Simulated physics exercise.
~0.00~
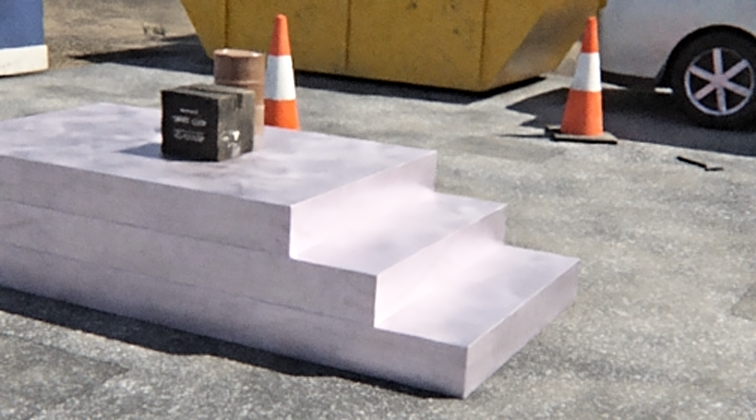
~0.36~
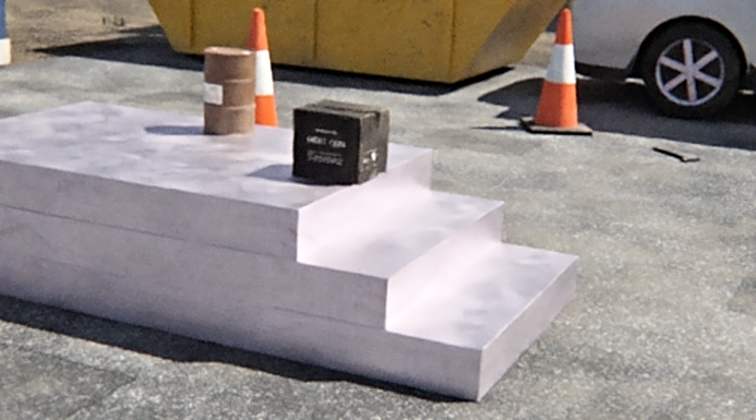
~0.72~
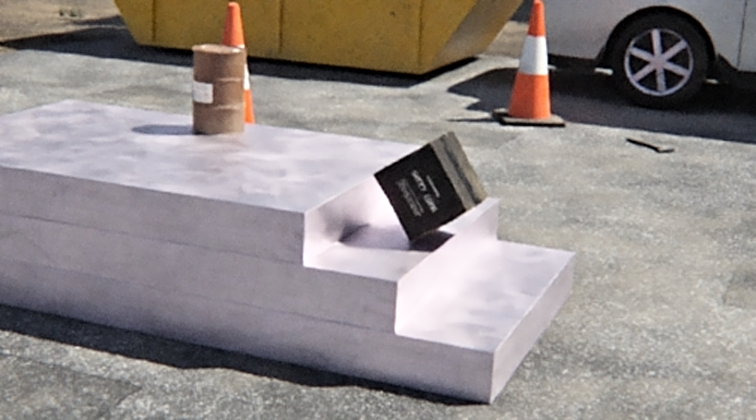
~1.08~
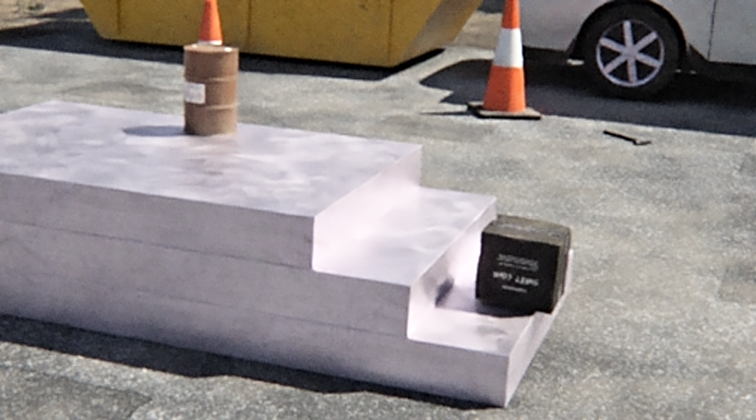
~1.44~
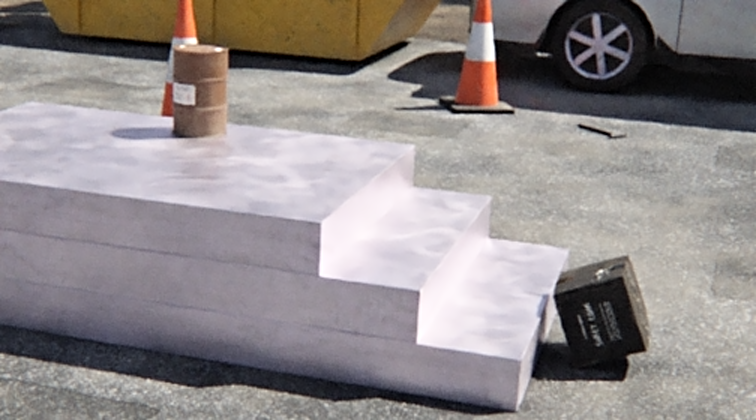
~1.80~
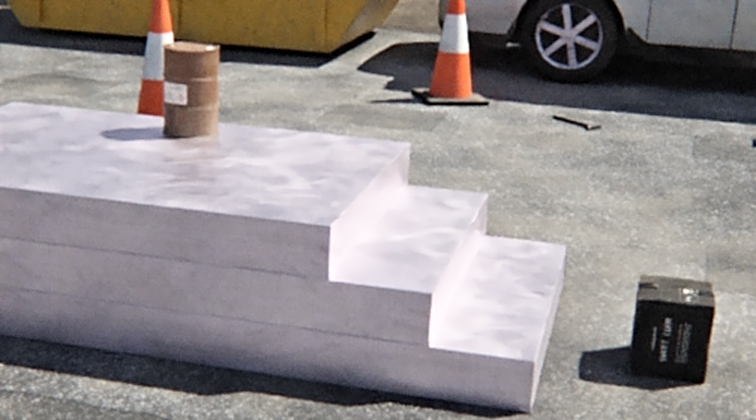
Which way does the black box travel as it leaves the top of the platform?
It travels to the right, going over the edge and down the steps to the ground.
